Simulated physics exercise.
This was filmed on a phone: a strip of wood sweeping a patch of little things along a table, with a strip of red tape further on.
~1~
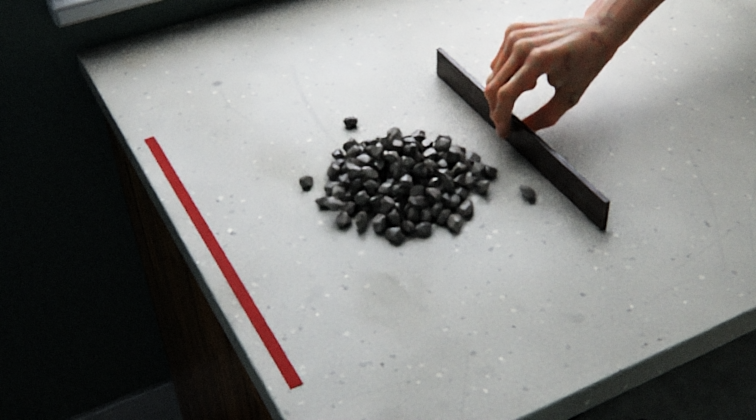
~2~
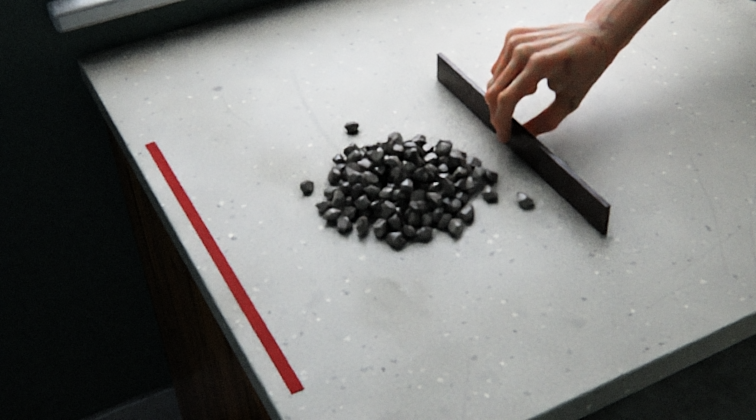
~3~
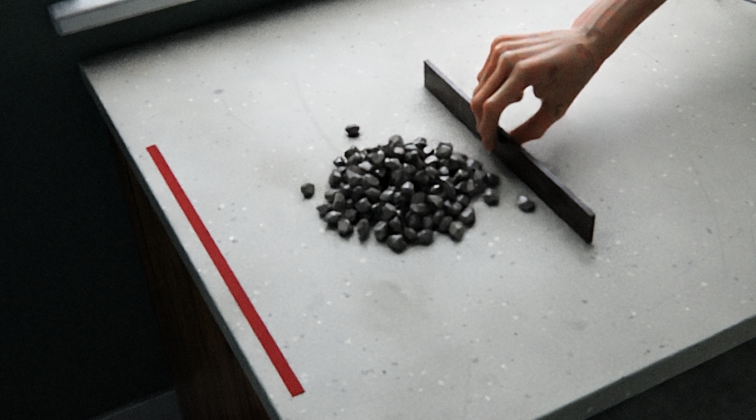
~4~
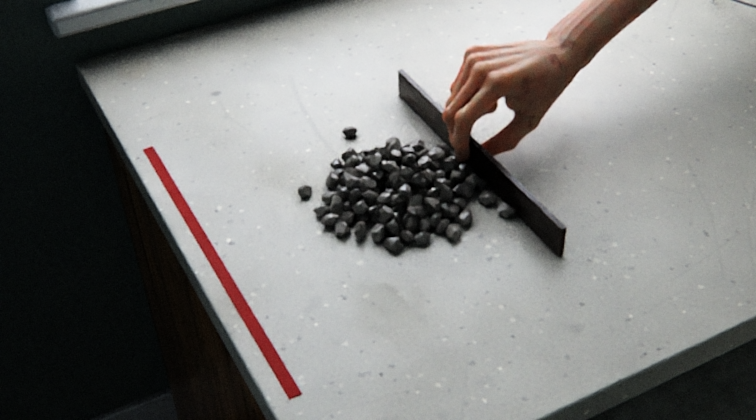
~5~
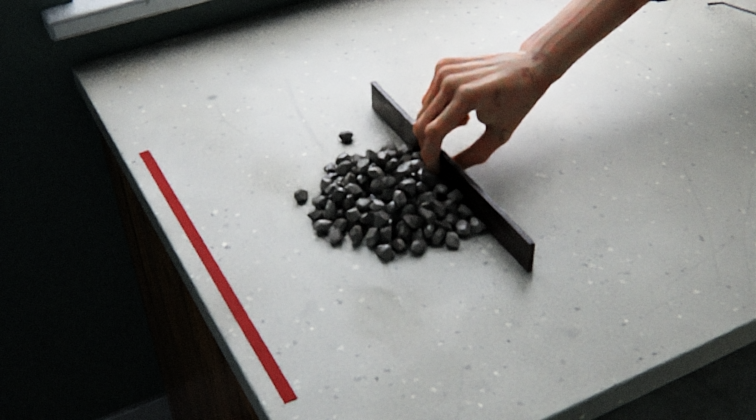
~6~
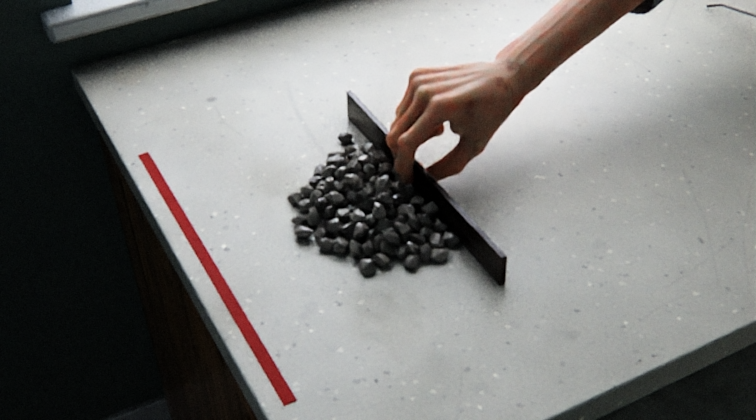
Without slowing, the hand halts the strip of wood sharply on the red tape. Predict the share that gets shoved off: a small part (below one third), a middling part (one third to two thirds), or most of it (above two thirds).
It will be most of it, above two thirds.
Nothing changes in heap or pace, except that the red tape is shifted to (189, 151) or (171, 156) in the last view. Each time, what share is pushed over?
Roughly 40 per cent, and 60 per cent.
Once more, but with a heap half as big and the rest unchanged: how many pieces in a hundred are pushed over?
Expected share: Around 80 %.
Soon, strip of wood still moving, near (310, 203); heap all on the table, its front near (195, 256).
A while on, strip of wood stopped at the red tape; heap most over the edge.
Towards the end, strip of wood stopped at the red tape; heap nearly all over the edge.
Finally, strip of wood stopped at the red tape; heap nearly all over the edge.
